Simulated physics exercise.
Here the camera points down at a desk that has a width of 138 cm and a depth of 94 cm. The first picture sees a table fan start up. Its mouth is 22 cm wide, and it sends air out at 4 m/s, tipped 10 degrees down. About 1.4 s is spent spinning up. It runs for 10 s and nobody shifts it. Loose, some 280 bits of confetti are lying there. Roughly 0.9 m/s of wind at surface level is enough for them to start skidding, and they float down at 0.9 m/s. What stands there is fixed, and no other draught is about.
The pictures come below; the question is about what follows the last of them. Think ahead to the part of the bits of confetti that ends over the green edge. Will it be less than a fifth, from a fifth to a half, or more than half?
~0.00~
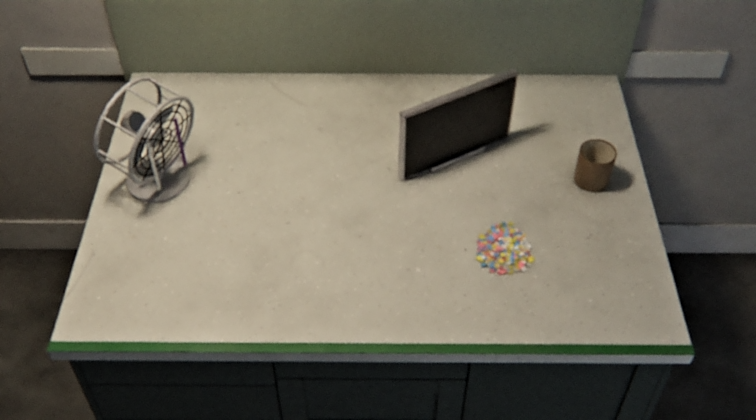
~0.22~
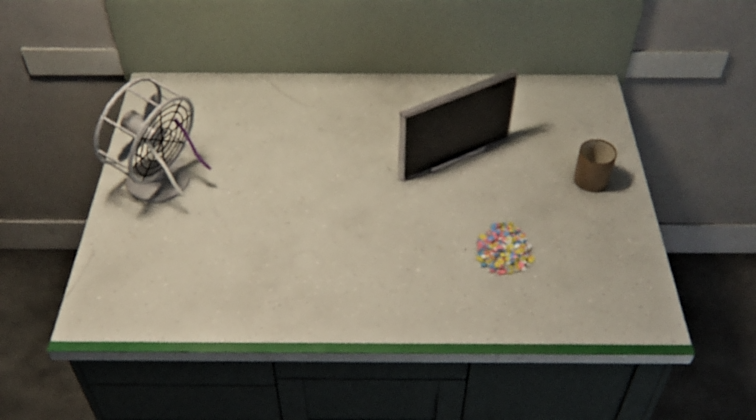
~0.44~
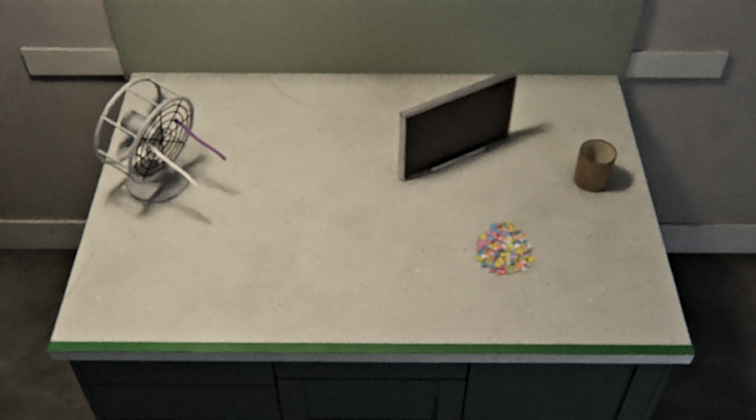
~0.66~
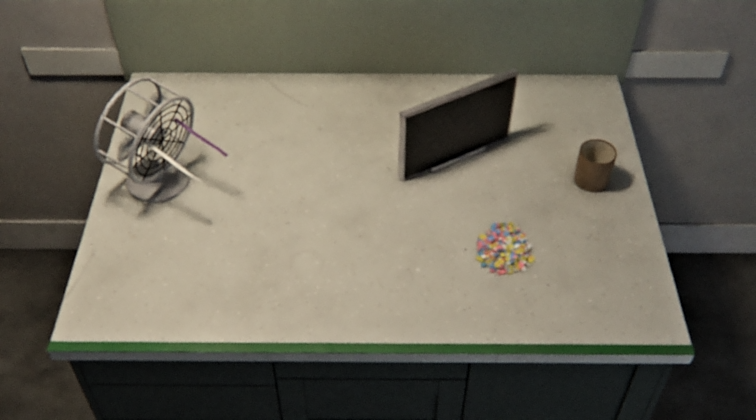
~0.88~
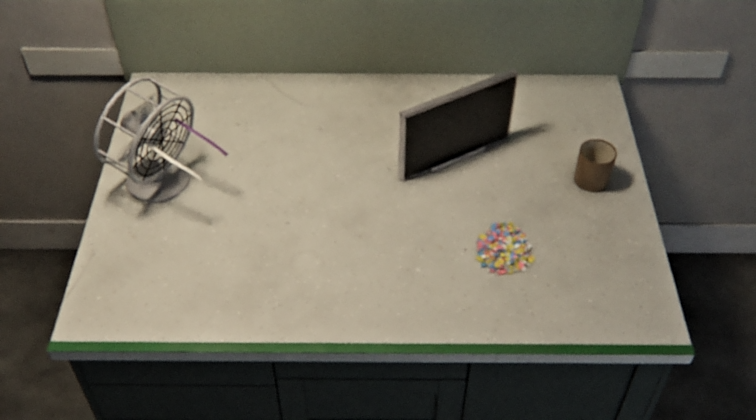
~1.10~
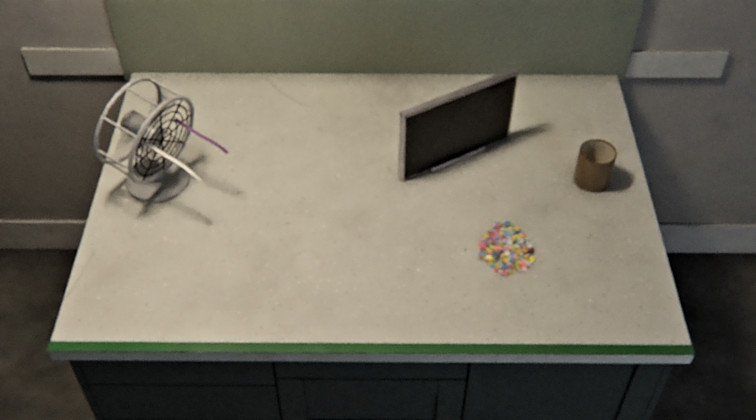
The part that ends there is smaller than one fifth.
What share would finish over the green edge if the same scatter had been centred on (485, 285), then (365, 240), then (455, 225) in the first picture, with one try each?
Taking the three spots in order, you'd get around 30 percent, 10 percent and 0 percent.
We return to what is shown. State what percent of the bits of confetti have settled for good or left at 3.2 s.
The share is about 100 %.
After 2.0 s the count stands so, 0 % are over the green edge.
After 3.2 s the count stands so, 0 % are over the green edge.
After 5.5 s the count stands so, 0 % are over the green edge.
After 10.0 s, at the end, 0 % are over the green edge.
